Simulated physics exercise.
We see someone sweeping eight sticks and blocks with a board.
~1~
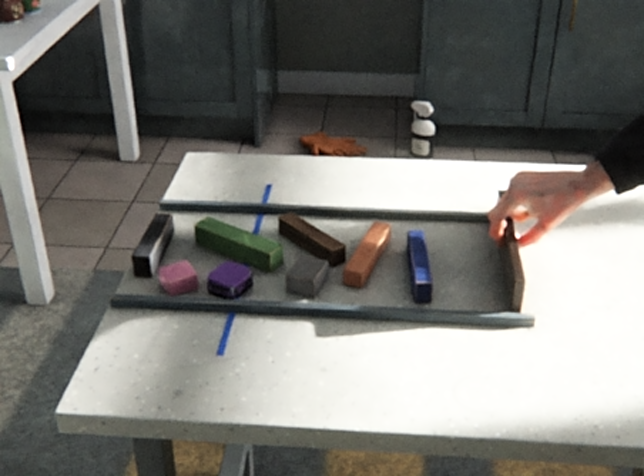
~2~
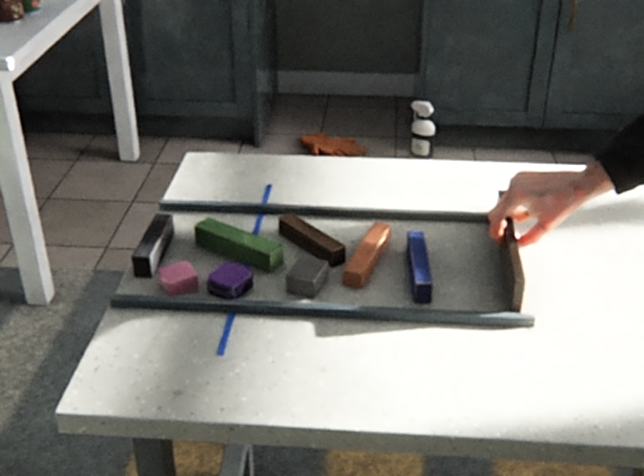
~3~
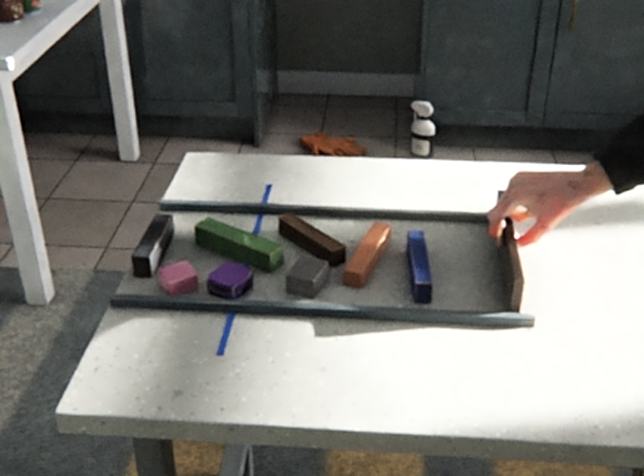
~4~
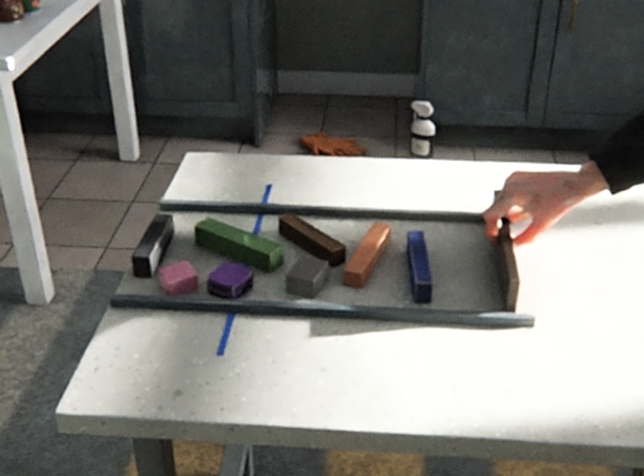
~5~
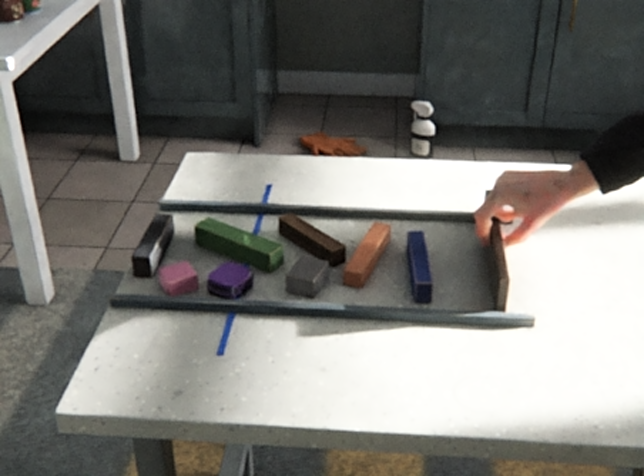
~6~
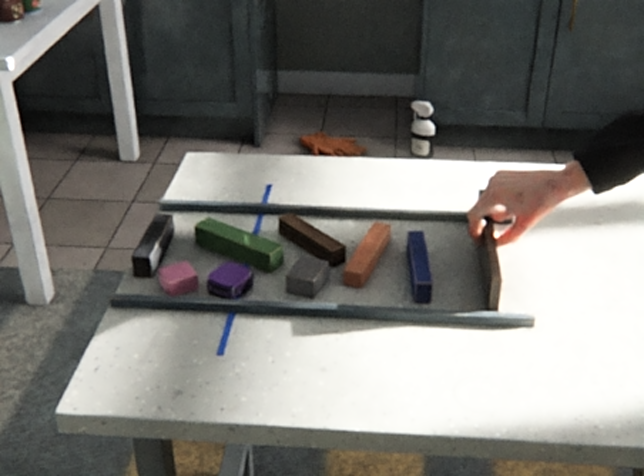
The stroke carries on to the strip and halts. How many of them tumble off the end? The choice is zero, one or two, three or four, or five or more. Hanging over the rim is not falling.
In the end the number that fall off is zero.
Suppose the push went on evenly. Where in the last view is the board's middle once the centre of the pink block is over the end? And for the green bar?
For the pink block at (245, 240), for the green bar at (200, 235).
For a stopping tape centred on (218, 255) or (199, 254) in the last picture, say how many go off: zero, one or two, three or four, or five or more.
One after another: One or two; either three or four.
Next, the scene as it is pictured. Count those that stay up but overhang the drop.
The number is 1.
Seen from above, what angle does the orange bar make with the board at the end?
Near 0 degrees.
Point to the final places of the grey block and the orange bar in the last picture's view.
About (192, 280), and the other about (224, 247).
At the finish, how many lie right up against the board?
1 of them.
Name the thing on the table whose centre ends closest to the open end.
The pink block ends nearest.
Early on, none off yet; black stick at rest near (154, 245); pink block at rest near (178, 279); green bar at rest near (238, 244).
Finally, the number that fall off is zero.
